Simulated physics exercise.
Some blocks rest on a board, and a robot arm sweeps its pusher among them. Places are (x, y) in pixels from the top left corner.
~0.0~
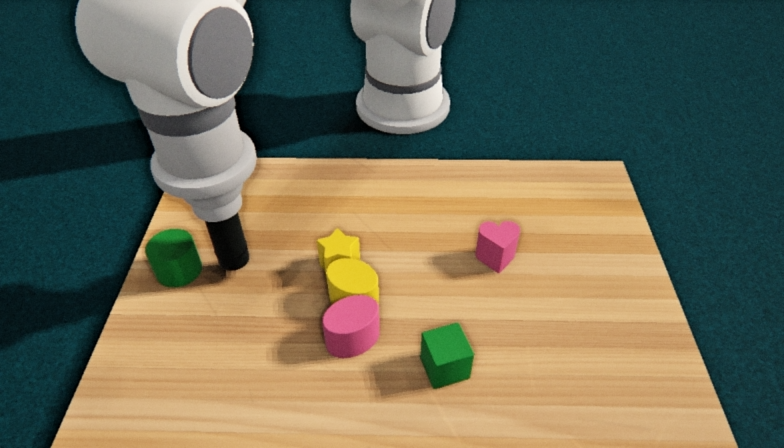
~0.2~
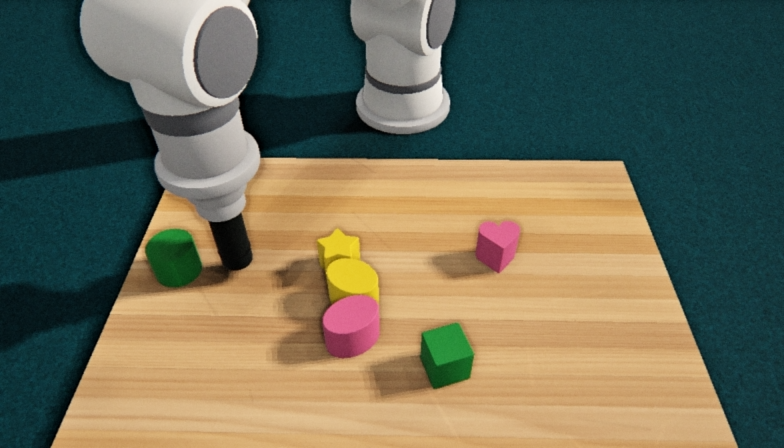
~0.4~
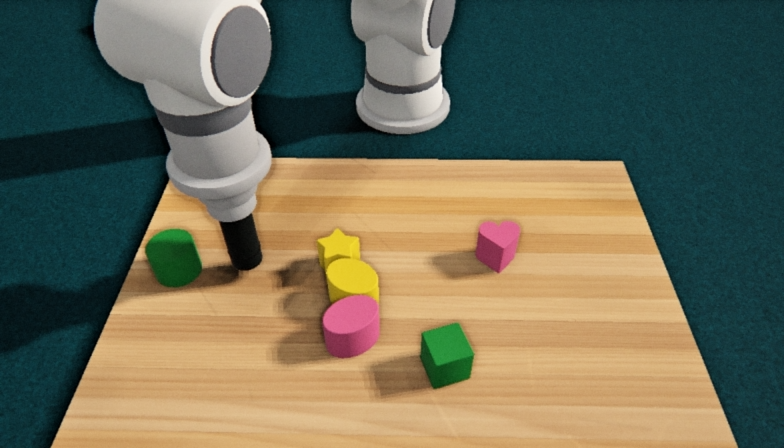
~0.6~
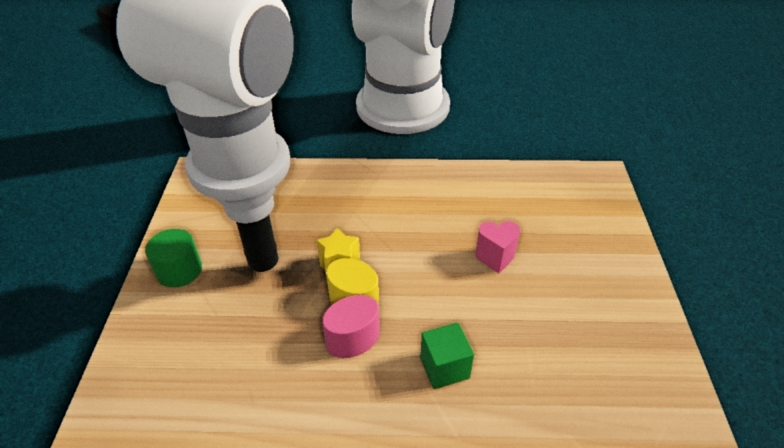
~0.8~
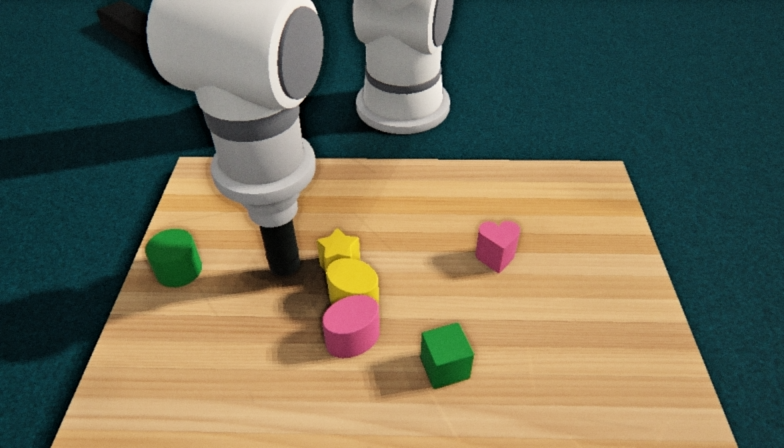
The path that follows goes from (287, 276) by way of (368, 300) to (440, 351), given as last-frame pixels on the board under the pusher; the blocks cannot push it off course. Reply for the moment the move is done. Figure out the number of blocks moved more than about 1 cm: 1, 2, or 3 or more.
The answer is three or more blocks.
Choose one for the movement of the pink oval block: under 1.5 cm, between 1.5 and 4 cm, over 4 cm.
Answer: Less than 1.5 cm.
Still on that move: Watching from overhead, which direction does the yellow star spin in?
Viewed from above, counterclockwise.
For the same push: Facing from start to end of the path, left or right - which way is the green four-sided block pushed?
Pushed right.
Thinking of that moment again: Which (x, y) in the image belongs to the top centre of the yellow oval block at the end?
The centre of its top will be at (491, 336).
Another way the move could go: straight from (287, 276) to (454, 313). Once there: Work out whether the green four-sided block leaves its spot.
That block gets shifted.
On the path given first. One third of the way, pusher (341, 279); yellow star (351, 243), turned 50° anticlockwise; pink oval block (354, 317), turned 15° clockwise; yellow oval block (376, 283).
Two thirds of the way, pusher (392, 304); yellow star (353, 243), turned 55° anticlockwise; pink oval block (354, 317), turned 15° clockwise; yellow oval block (430, 311); green four-sided block (454, 349).
At the end, pusher (441, 340); yellow star (353, 243), turned 55° anticlockwise; pink oval block (354, 317), turned 15° clockwise; yellow oval block (491, 336), turned 20° anticlockwise; green four-sided block (471, 371), turned 35° clockwise.
